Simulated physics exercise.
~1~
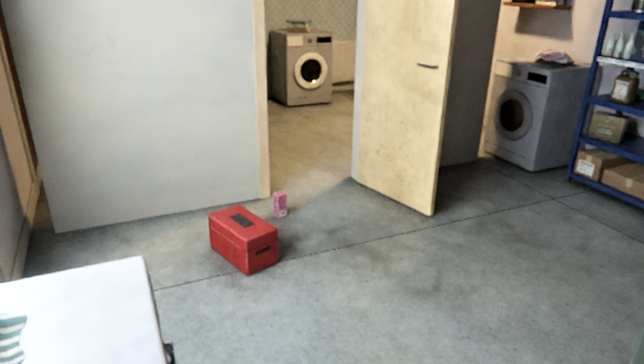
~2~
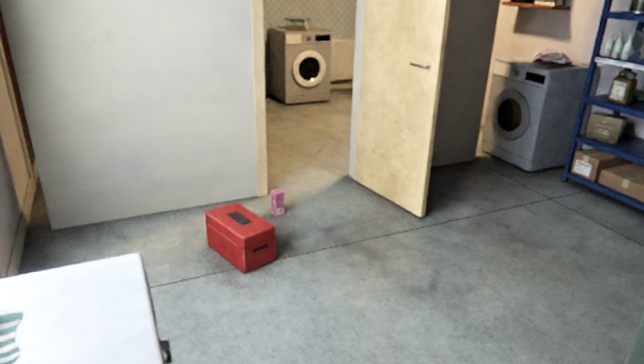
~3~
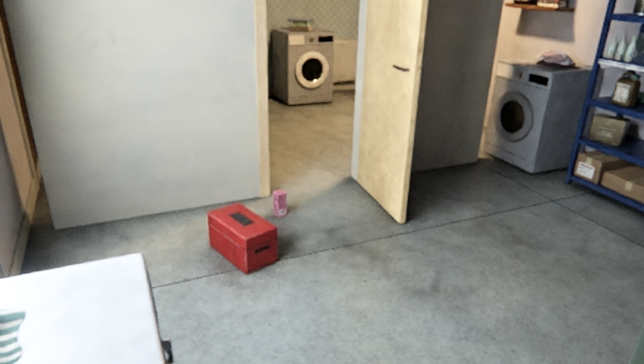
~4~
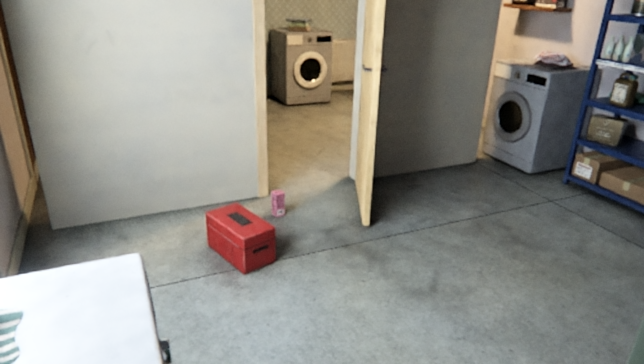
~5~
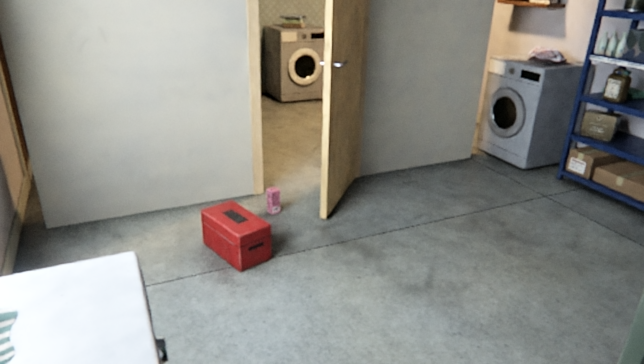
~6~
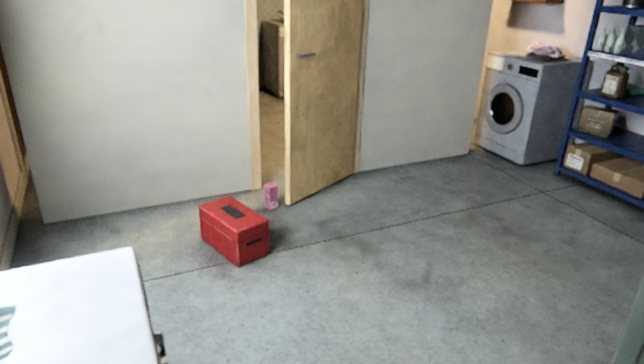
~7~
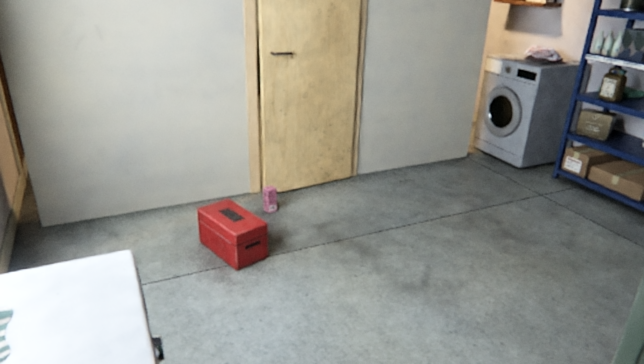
A pale wooden door stands wide open in a light grey wall, seen from a slightly raised, gently swaying view across a grey floor. A red toolbox sits in front of the doorway with a small pink carton just behind it, while a white surface fills the lower left corner. A washing machine shows through the opening, and another stands at right beside blue shelves. The door swings steadily leftward, narrowing the gap and hiding the far room. It passes behind the carton and ends closed in its frame, with toolbox and carton still in place.
